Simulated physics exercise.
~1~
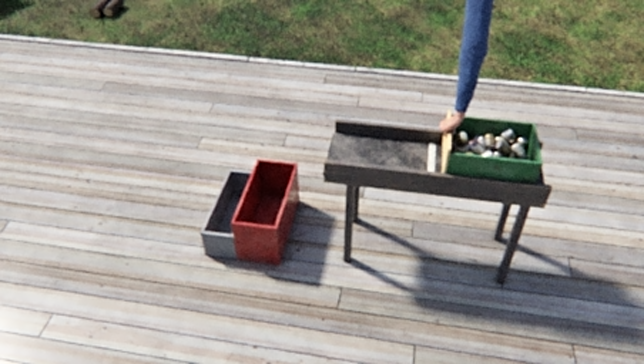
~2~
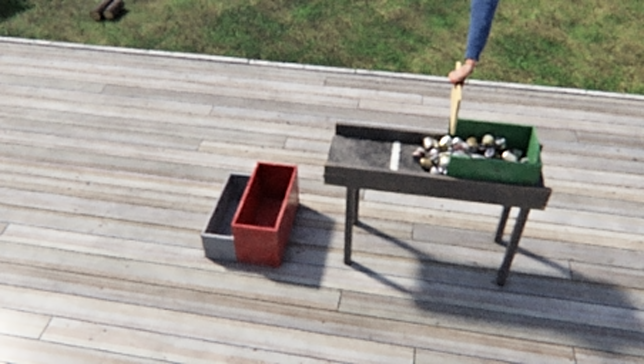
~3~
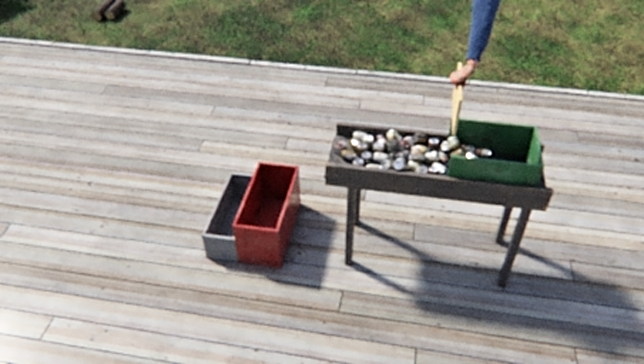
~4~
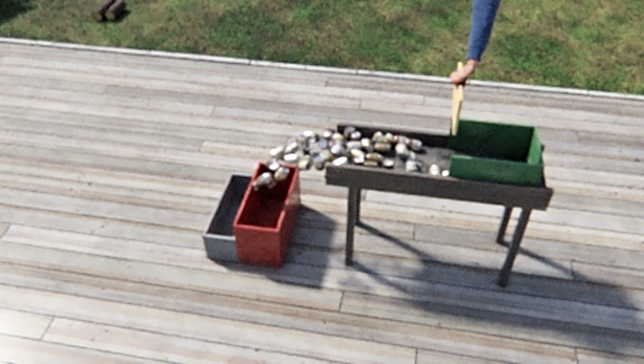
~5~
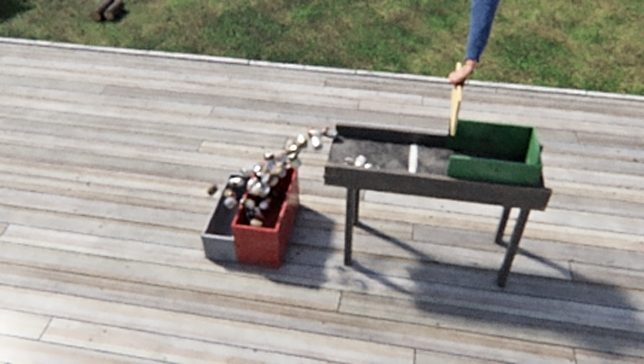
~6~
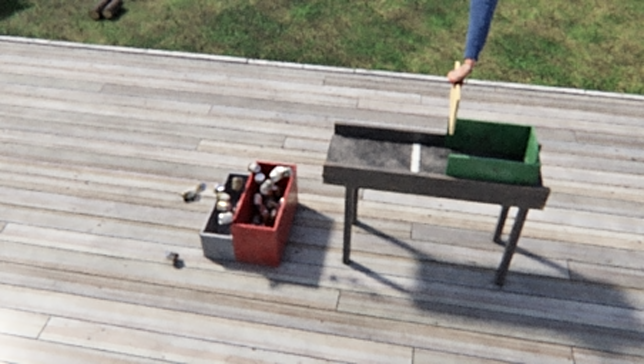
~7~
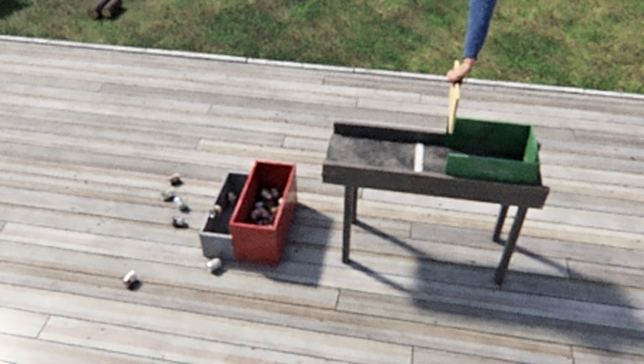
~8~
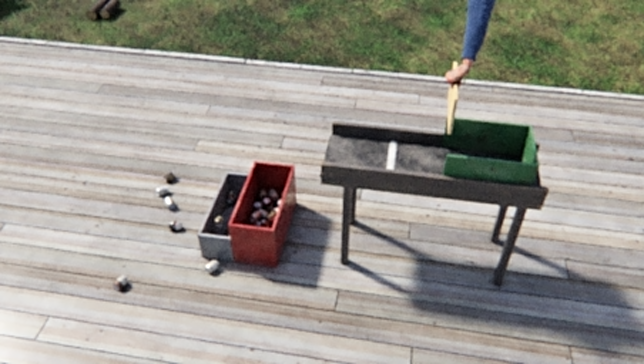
The footage shows a hand raising a gate on a green pen, letting small cans ride left along a belt and spill off its end; most land in a red bin, while some drop into the grey box beyond and a few scatter and rest on the wooden deck.
